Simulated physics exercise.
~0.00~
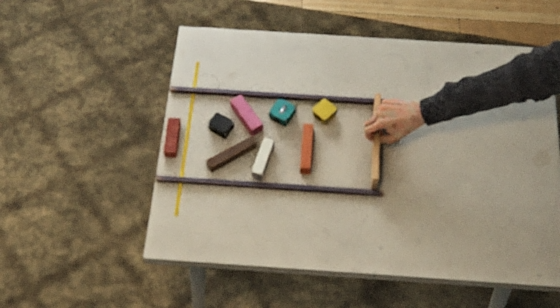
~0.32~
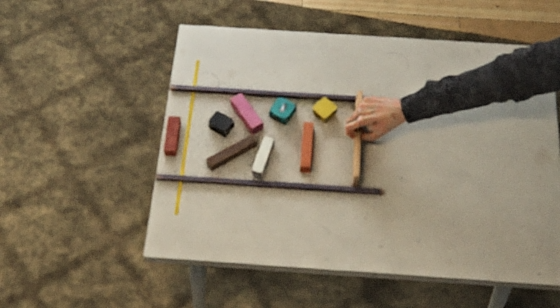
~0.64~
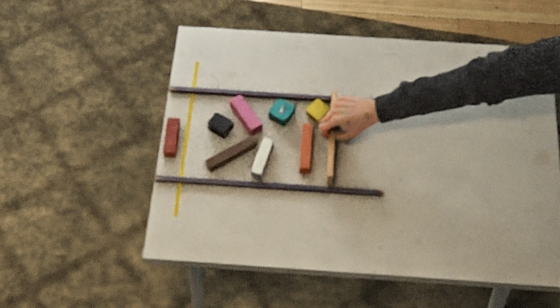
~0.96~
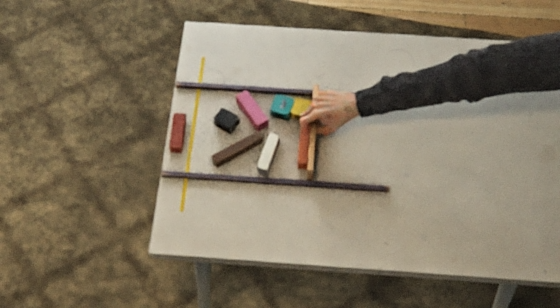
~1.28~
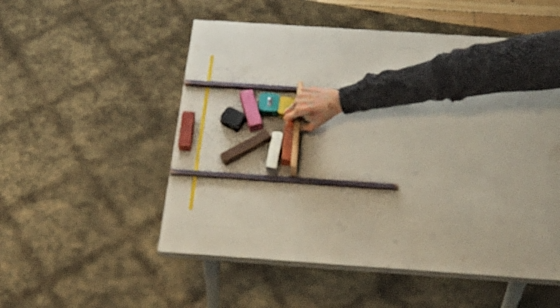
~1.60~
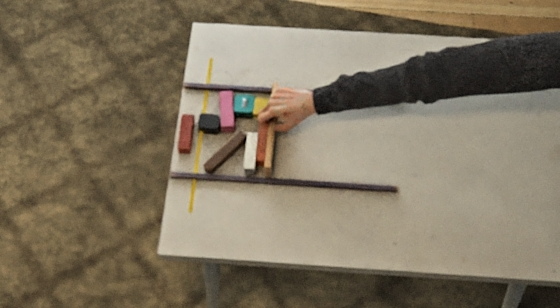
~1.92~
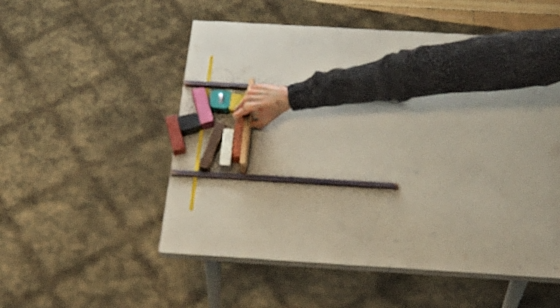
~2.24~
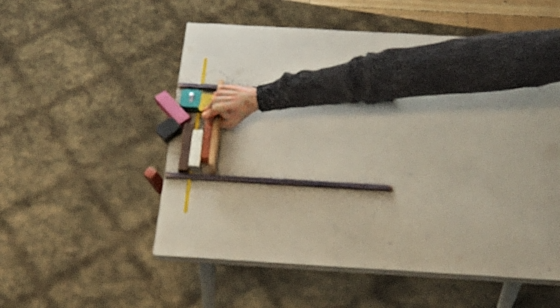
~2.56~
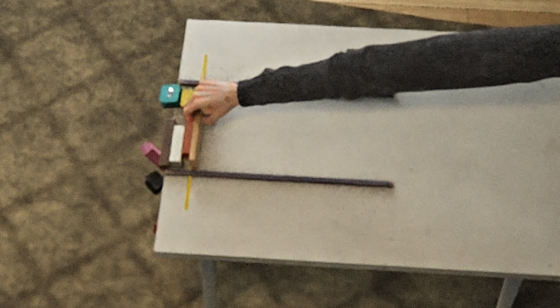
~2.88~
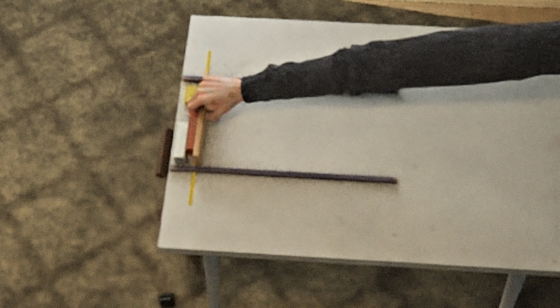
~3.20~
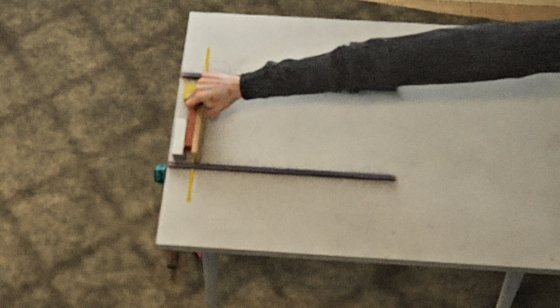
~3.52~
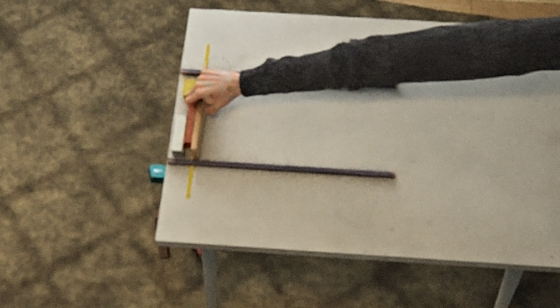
A hand pushes a board left, sweeping several blocks and sticks off the table's edge.
